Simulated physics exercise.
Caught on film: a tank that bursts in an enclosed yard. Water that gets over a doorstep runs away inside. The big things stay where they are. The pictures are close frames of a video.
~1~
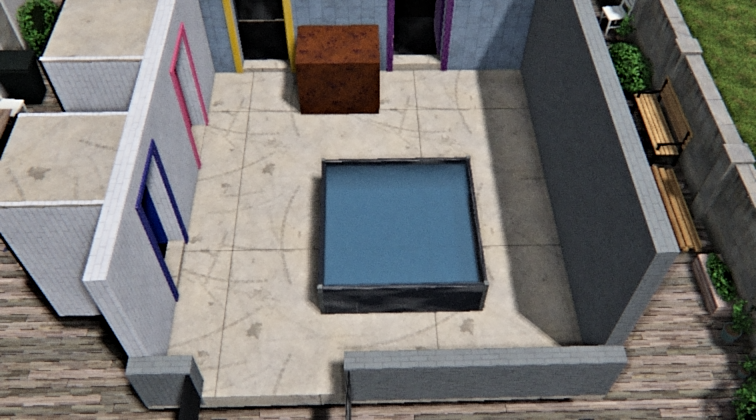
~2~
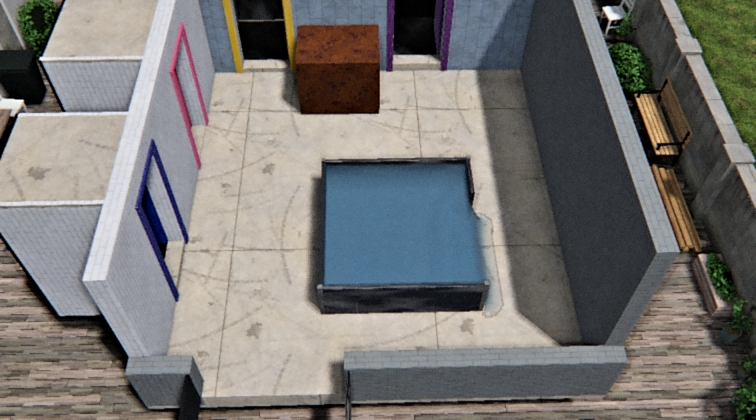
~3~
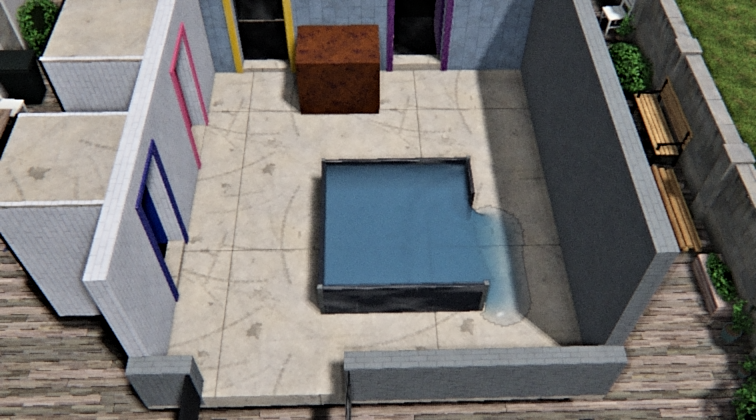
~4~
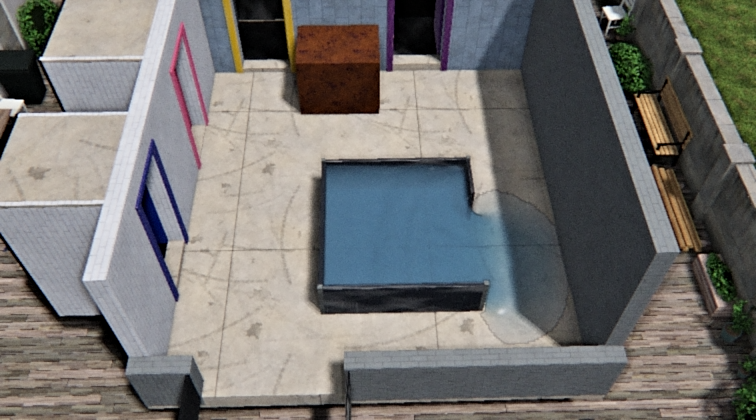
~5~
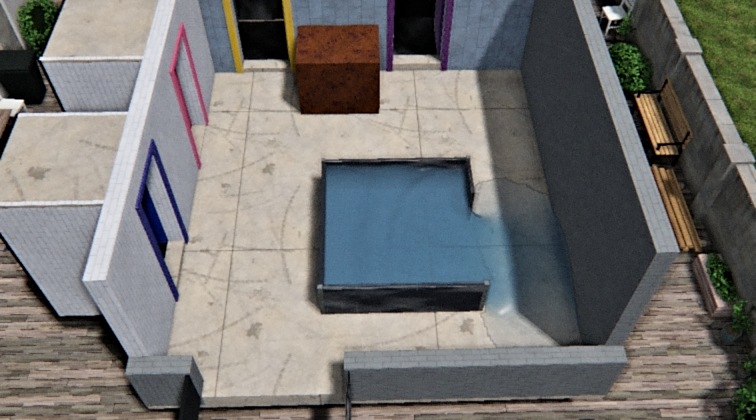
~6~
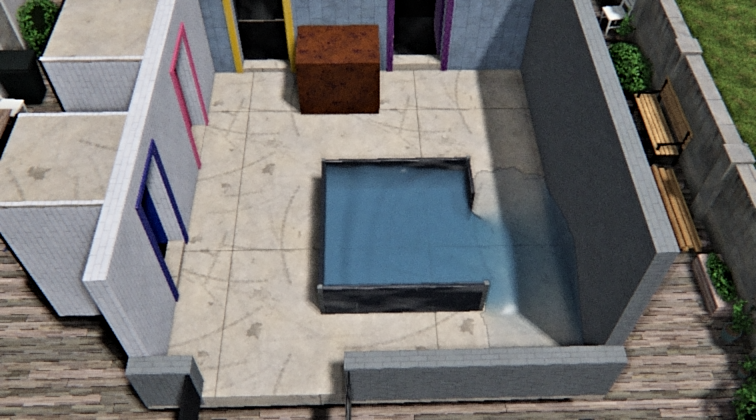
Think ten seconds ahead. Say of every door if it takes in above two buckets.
The pink door takes more than that; the yellow door stays under that; the purple door stays under that; the blue door stays under that.
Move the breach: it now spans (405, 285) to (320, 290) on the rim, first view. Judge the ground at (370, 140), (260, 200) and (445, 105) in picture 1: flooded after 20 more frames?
In turn: Clear, not flooded, no water.
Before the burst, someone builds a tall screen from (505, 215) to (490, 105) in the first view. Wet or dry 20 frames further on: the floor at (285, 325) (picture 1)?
At that place: Covered.
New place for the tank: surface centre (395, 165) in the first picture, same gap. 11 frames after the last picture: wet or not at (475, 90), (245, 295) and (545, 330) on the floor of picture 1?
In that order: Flooded, clear, awash.
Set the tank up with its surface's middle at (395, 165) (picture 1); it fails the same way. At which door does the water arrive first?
That is the one in purple.
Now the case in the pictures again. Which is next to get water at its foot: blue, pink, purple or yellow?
I say the purple-painted one.
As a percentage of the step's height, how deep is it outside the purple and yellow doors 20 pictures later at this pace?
Roughly 90 per cent, then 0 per cent.
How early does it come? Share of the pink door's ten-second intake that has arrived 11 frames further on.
Some 0 per cent.
A moment on, water covers 15 % of the floor; the pink door not reached, the yellow door not reached, the purple door not reached, the blue door not reached.
Next, water covers 35 % of the floor; the pink door not reached, the yellow door not reached, the purple door not reached, the blue door not reached.
Then, water covers 60 % of the floor; the pink door not reached, the yellow door not reached, the purple door wet at the sill, nothing in, the blue door wet at the sill, nothing in.
Later, water covers 90 % of the floor; the pink door wet at the sill, nothing in, the yellow door wet at the sill, nothing in, the purple door under two buckets in, the blue door wet at the sill, nothing in.
In the end, water covers 100 % of the floor; the pink door over two buckets in, the yellow door under two buckets in, the purple door under two buckets in, the blue door wet at the sill, nothing in.
